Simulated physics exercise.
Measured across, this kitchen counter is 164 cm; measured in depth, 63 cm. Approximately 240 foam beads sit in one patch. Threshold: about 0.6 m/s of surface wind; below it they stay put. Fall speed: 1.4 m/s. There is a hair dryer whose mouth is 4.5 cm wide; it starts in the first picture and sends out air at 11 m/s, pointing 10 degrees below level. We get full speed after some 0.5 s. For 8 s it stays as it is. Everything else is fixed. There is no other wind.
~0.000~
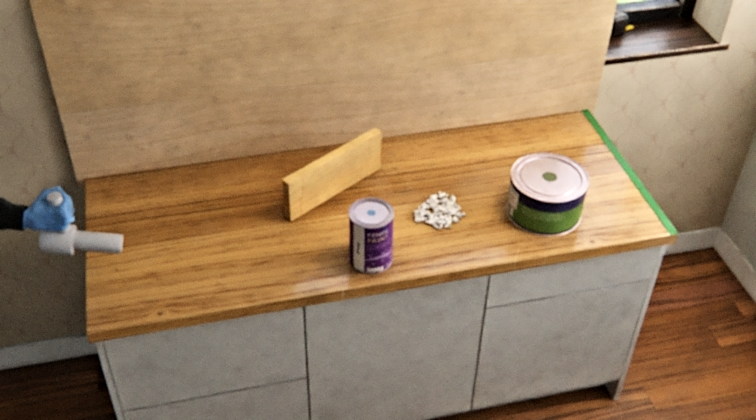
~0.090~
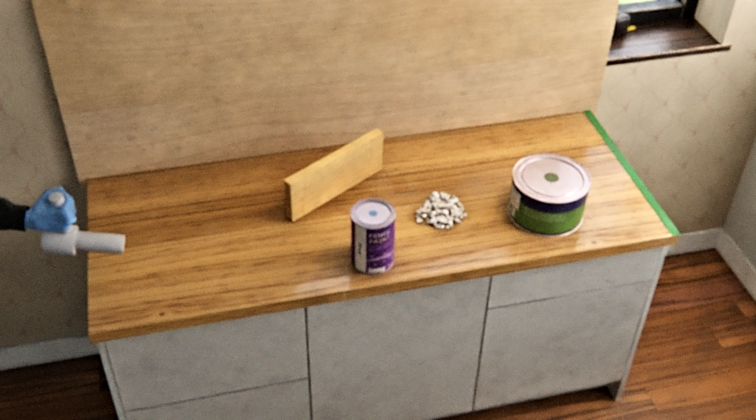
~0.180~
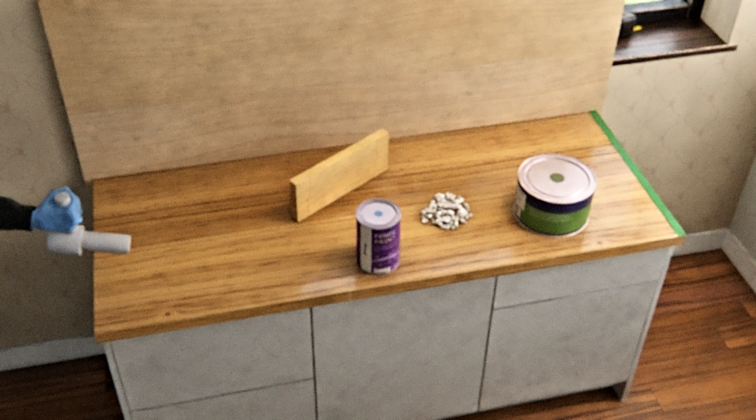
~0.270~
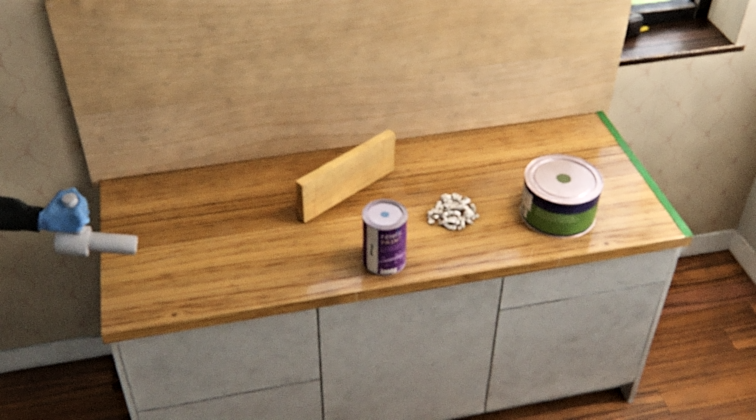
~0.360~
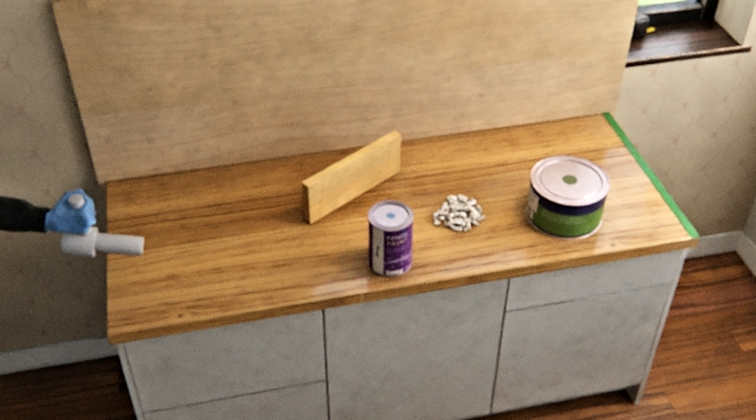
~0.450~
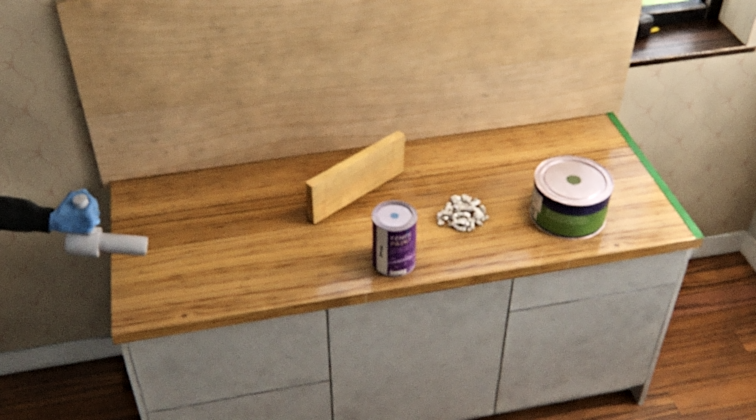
The camera drifts slightly, so the whole view slides a little to the right, while the blue-gloved hand holding a pale hair dryer at the left and everything on the counter stay put. This is a wooden-topped kitchen counter with grey fronts, seen from above and in front. A wooden block, purple tin, white foam beads and large green-and-purple tin sit left to right, before a plywood sheet, with green edging at right.
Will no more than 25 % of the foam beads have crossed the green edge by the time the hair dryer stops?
No - more than 25 % cross it.
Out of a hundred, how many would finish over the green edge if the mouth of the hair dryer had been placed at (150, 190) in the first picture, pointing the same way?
About 0 %.
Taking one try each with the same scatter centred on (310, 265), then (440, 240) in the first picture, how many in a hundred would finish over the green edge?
In turn: 25 per cent, 0 per cent.
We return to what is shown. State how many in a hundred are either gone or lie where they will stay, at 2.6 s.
The share is about 70 %.
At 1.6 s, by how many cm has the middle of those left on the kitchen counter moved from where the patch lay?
The middle is some 60 cm from where it began.
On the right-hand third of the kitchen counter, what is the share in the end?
Roughly 0 in a hundred.
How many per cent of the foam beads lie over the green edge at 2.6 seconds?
About 50 %.
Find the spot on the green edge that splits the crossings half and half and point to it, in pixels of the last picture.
Around (624, 128).
After 1.6 s, 23 % are over the green edge; the middle of those still in play is near (585, 133); 27 % have settled or left.
After 2.6 s, 51 % are over the green edge; the middle of those still in play is near (602, 119); 70 % have settled or left.
After 4.4 s, 70 % are over the green edge; 94 % have settled or left.
After 8.0 s, at the end, 74 % are over the green edge.
